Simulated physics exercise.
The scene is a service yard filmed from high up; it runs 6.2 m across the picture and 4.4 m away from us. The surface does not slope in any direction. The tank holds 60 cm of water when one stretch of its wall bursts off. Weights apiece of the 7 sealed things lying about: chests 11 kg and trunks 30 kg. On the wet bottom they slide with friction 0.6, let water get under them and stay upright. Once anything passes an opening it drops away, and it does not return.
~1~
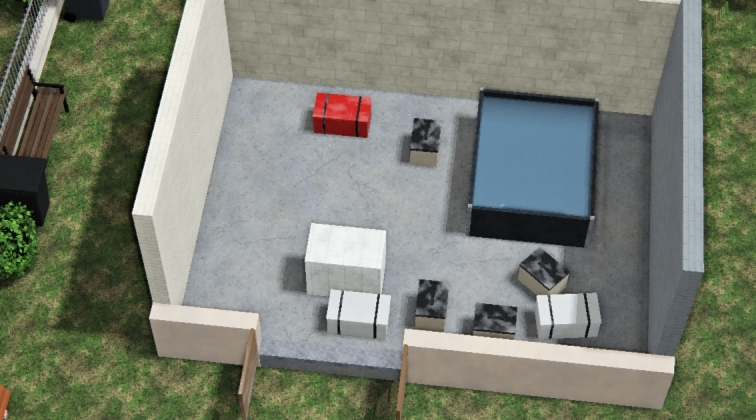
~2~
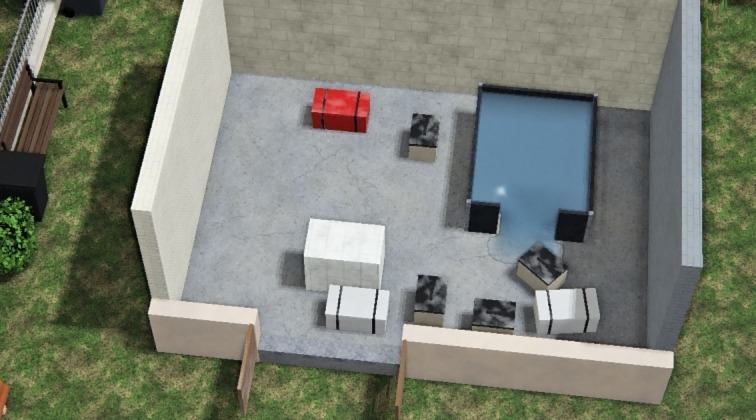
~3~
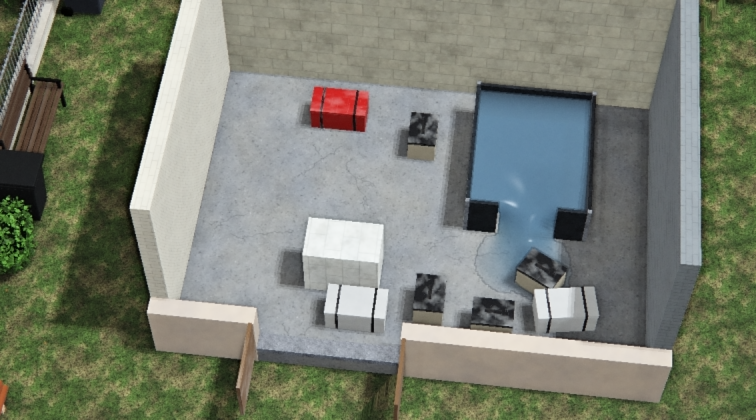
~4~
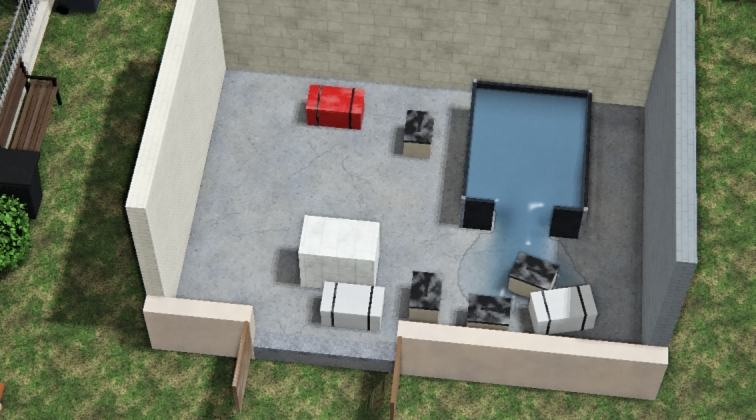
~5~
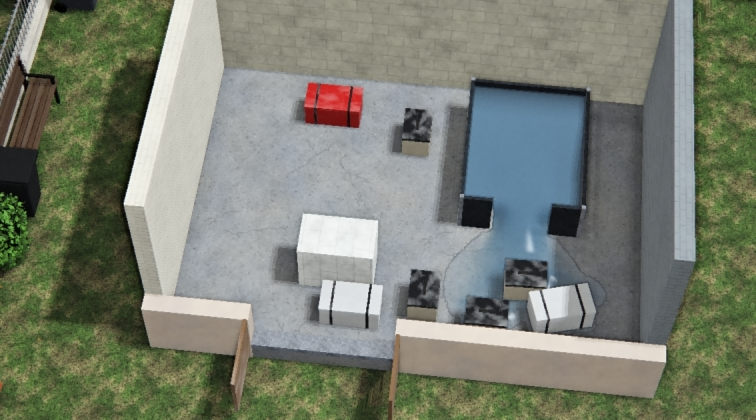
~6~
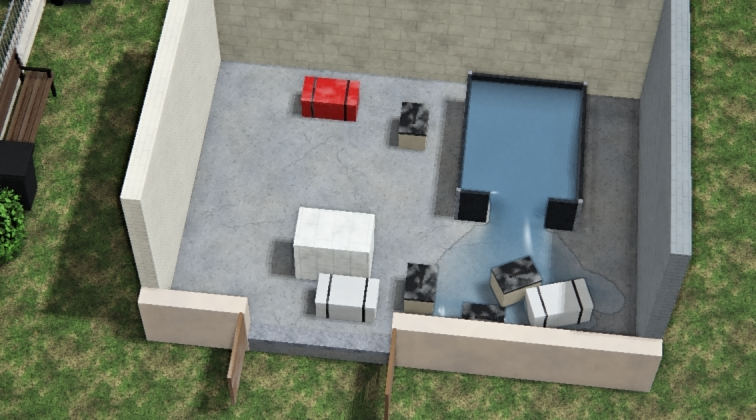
Water pours from the tank's open front and spreads across the yard, shifting nearby boxes.
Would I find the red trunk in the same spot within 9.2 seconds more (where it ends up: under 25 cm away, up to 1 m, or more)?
Steady.
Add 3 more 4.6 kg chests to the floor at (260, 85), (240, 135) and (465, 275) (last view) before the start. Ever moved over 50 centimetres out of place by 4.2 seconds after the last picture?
In that order: Less, under, more.
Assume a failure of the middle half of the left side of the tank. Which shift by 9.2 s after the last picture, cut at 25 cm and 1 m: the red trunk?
So the red trunk winds up far off.
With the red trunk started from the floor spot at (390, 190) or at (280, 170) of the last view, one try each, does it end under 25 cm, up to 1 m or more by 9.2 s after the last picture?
Run 1: It remains nearly still. Run 2: It remains nearly still.
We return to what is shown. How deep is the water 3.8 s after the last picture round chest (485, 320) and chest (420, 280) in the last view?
7 and 3 cm.
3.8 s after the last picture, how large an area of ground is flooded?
Roughly 20 m2 of it is wet.
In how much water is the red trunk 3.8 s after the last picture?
Depth: About 1 cm.
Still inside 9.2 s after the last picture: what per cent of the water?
About 78 in a hundred parts of the water.
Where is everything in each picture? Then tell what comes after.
The first frame shows the red trunk at (342, 107) rests on the ground; 3.2 m2 under water; 0 of 7 have shifted.
The second frame shows the red trunk at (341, 102), on the bottom; 3.6 m2 under water; 0 of 7 have shifted.
The third frame shows the red trunk at (340, 101), on the bottom; 4.0 m2 under water; 1 of 7 have shifted.
The fourth frame shows the red trunk at (335, 99), on the bottom; water covers 4.7 m2; 1 of 7 have shifted.
The fifth frame shows the red trunk at (334, 97), on the bottom; 5.3 m2 under water; 3 of 7 have shifted.
The sixth frame shows the red trunk at (330, 91), on the bottom; 6.1 m2 under water; 3 of 7 have shifted.
Then, 1.2 s after the last picture the red trunk is near (330, 91), 0.0 m from its start, aground; 0 of 7 are out; 3 afloat.
Then, 3.8 s after the last picture the red trunk is near (330, 91), 0.0 m from its start, aground; 0 of 7 are out; 1 afloat.
Then, 6.2 s after the last picture the red trunk is near (330, 91), 0.0 m from its start, aground; 1 of 7 are out; 0 afloat.
Then, 9.2 s after the last picture the red trunk is near (330, 91), 0.0 m from its start, aground; 1 of 7 are out; 1 afloat.
